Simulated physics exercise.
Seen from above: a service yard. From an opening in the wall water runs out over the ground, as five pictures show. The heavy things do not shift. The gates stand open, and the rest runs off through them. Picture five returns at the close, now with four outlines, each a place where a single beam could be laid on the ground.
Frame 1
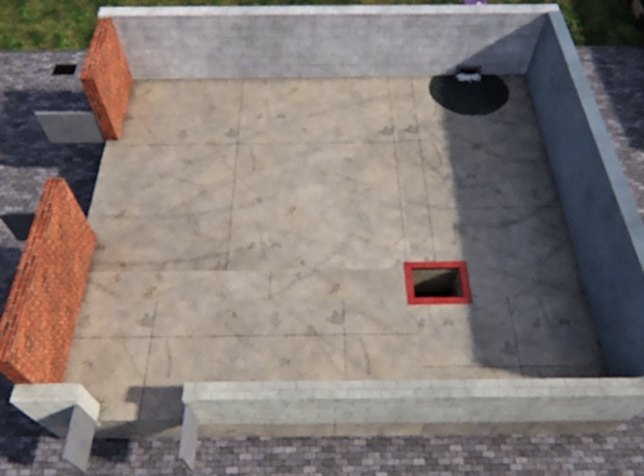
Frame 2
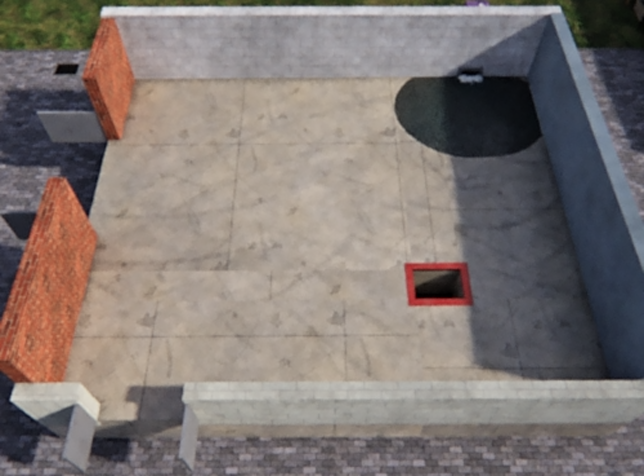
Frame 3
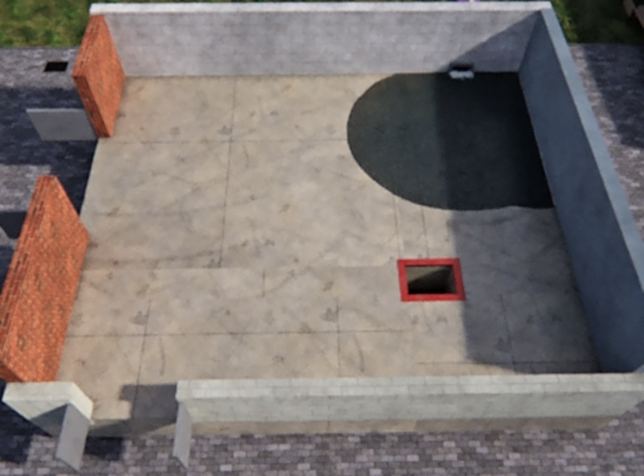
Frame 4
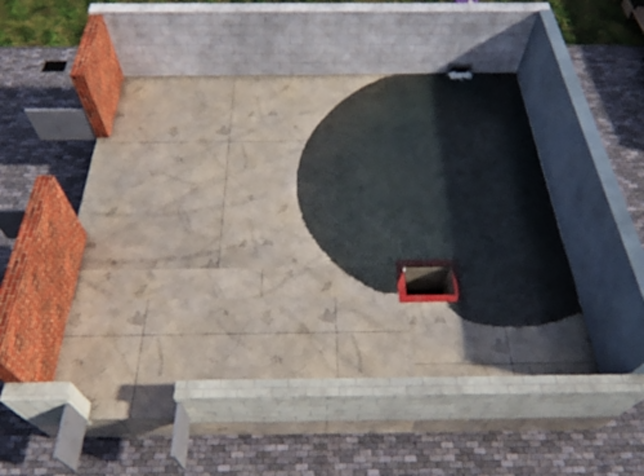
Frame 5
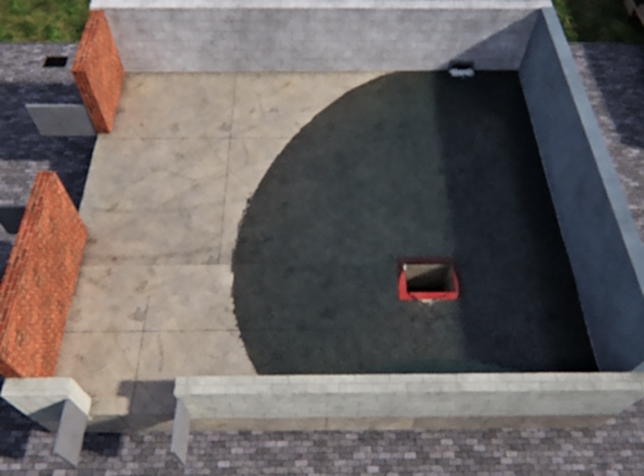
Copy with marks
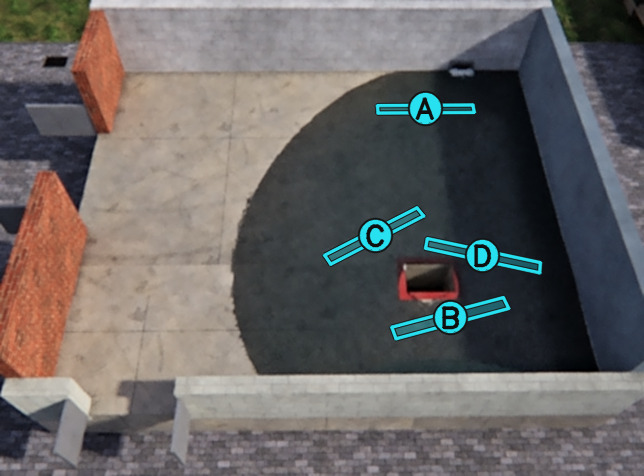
In a walled service yard seen from above, dark water spread from an outfall in the top right corner across the pale floor, reached the red-edged gully, and wet more than half the ground.
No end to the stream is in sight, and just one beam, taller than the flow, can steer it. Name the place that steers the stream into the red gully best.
Best: B.
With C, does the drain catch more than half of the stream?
No, it does not.
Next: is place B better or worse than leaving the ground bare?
Better.
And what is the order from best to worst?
The order is B, C, A, D.
On the marked copy, A from (377, 109) to (473, 108); B from (393, 332) to (506, 302); C from (327, 259) to (420, 211); D from (426, 243) to (540, 267).
With A, about 13 % of the stream goes into the red gully, about 86 % out by the gates.
With B, about 32 % of the stream goes into the red gully, about 67 % out by the gates.
With C, about 22 % of the stream goes into the red gully, about 77 % out by the gates.
With D, about 6 % of the stream goes into the red gully, about 93 % out by the gates.
